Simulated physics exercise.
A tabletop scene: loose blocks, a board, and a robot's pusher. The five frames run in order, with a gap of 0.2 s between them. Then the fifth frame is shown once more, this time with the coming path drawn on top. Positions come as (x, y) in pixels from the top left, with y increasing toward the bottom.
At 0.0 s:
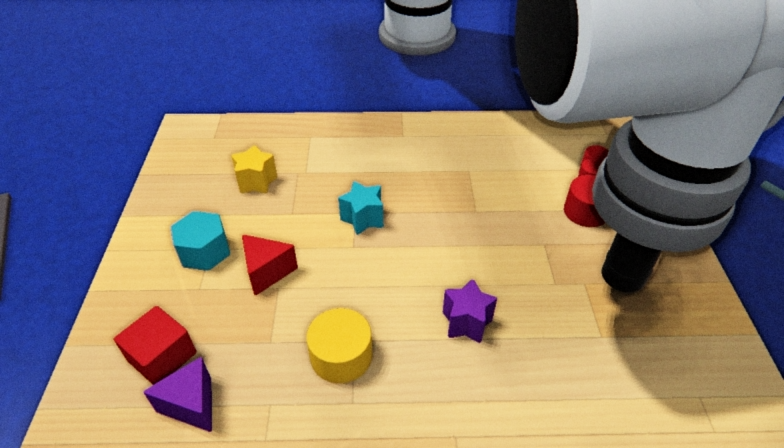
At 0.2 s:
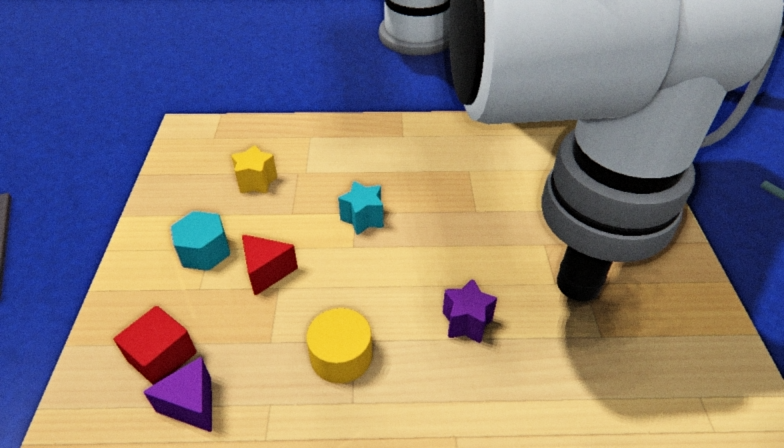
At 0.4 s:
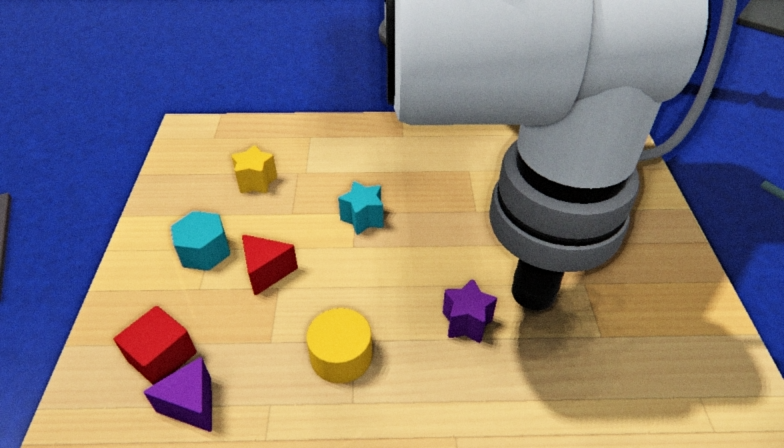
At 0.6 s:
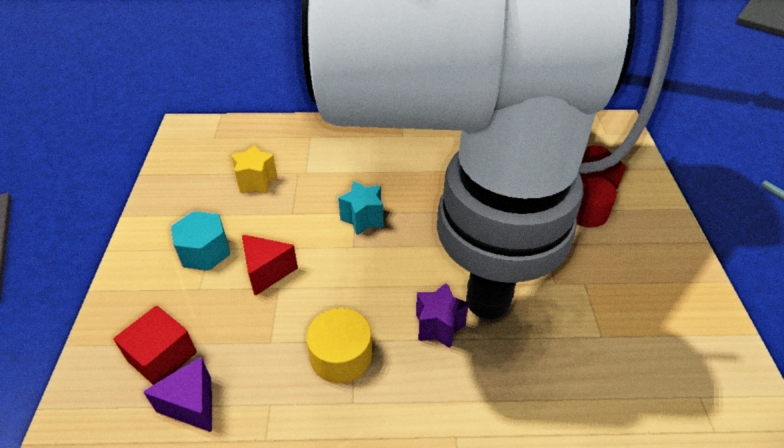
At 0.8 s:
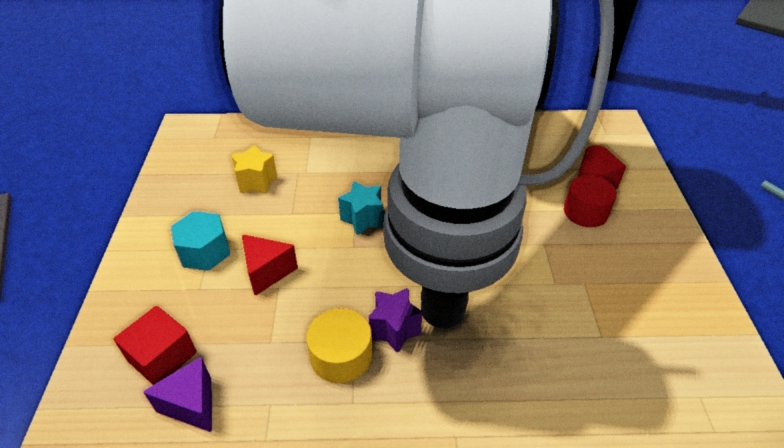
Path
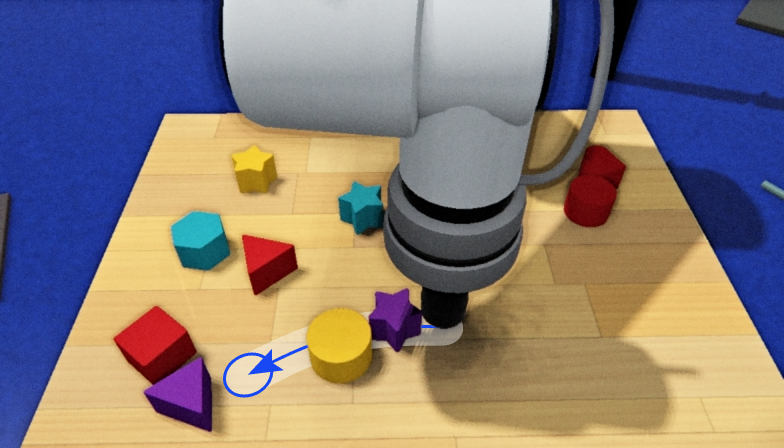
A big robot arm moved left across a wooden table scattered with colorful blocks, and its black tip pushed the purple star left until it sat right beside the yellow disc.
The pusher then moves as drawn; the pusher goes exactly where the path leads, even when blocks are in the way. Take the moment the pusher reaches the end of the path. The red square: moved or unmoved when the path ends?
Stays where it is.
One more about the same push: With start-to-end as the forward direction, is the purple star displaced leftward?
That would be a no.
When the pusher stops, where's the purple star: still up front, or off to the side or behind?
The purple star is left behind or beside.
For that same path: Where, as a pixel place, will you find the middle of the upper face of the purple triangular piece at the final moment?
Near (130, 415).
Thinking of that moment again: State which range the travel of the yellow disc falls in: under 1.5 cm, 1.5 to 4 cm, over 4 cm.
It travels more than 4 cm.
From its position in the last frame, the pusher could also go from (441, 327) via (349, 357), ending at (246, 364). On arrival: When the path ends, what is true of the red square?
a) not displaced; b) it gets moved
(b)
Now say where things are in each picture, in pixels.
In the first frame, pusher's lower end (622, 277); red square (150, 334); purple triangular piece (182, 386); yellow disc (339, 334); purple star (470, 300).
In the second frame, pusher (578, 286); blocks still.
In the third frame, pusher (533, 294); blocks still.
In the fourth frame, pusher (488, 303); purple star (441, 304).
In the fifth frame, pusher (443, 311); red square (150, 334); purple triangular piece (182, 386); yellow disc (339, 334); purple star (395, 307).
Drawn move, from (441, 327) through (376, 329) and (312, 345) to (248, 374).
On the path given first. One third of the way, pusher (375, 314); yellow disc (291, 345); purple star (331, 311), turned 15° clockwise.
Two thirds of the way, pusher (309, 330); yellow disc (233, 362); purple star (268, 314), turned 40° clockwise.
At the end, pusher (243, 360); red square still; purple triangular piece (130, 415), turned 25° anticlockwise; yellow disc (185, 384); purple star (232, 318), turned 90° clockwise.
